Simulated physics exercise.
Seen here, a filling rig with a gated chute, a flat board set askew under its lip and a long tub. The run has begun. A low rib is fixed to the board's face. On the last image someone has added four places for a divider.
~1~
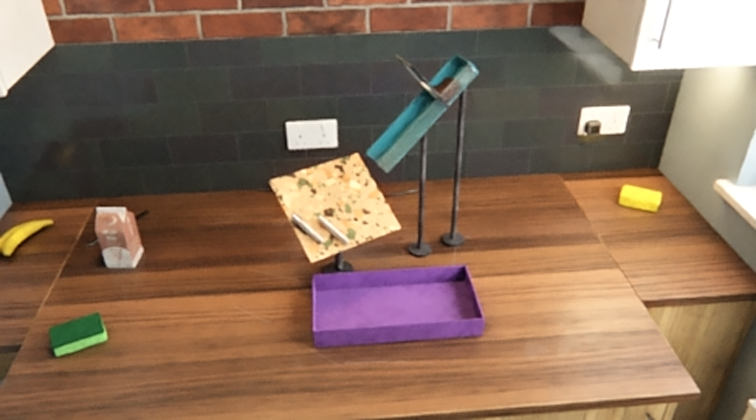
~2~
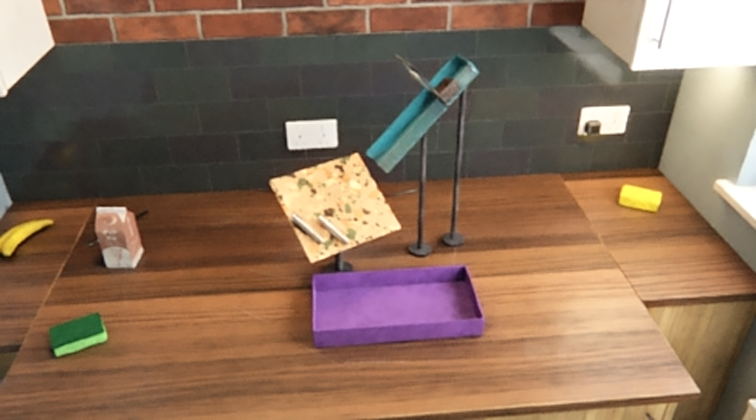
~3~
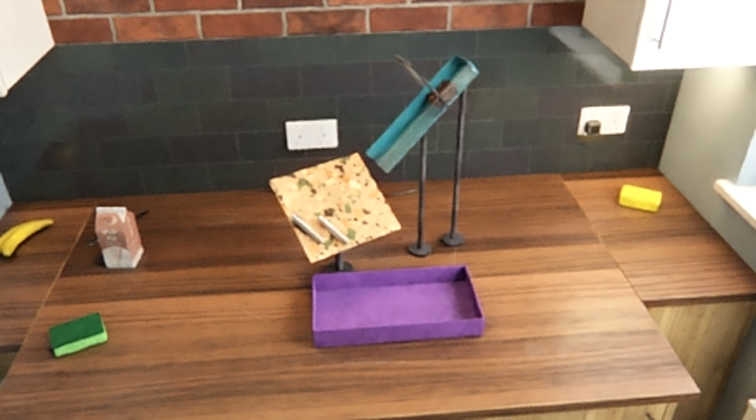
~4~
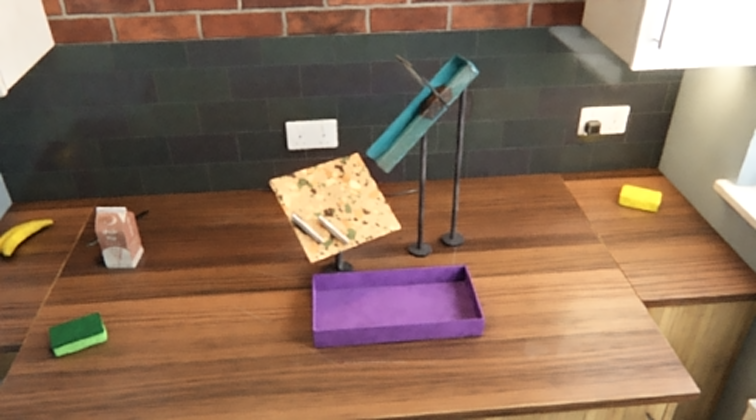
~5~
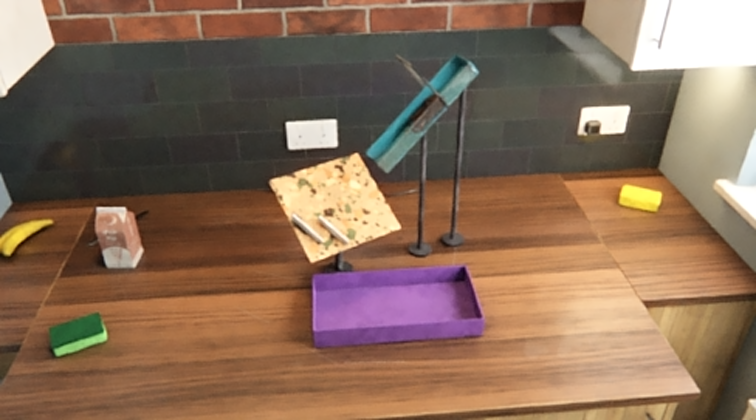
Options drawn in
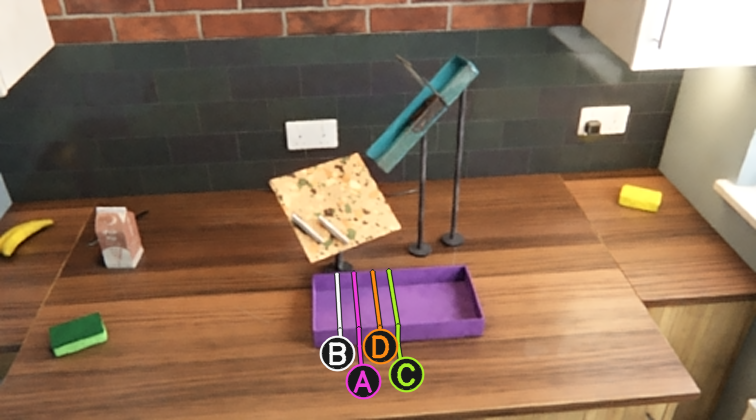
Small dark load sliding slowly down a tilted teal chute above a speckled board and an empty purple tray on a wooden counter.
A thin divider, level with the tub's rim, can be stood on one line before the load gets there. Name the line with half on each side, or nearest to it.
Use line D.
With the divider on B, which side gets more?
Right.
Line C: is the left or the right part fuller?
The left side.
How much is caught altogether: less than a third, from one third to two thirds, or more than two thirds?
More than two thirds.
On the marked copy, line A crosses the front rim at (358, 327); line B crosses the front rim at (340, 329); line C crosses the front rim at (397, 325); line D crosses the front rim at (379, 326).
If A is chosen, of what is caught, a small share on the left of the divider, all but a few on the right.
If B is chosen, of what is caught, only a few on the left of the divider, all but a few on the right.
If C is chosen, of what is caught, all but a few on the left of the divider, a small share on the right.
If D is chosen, of what is caught, close to half on the left of the divider, close to half on the right.
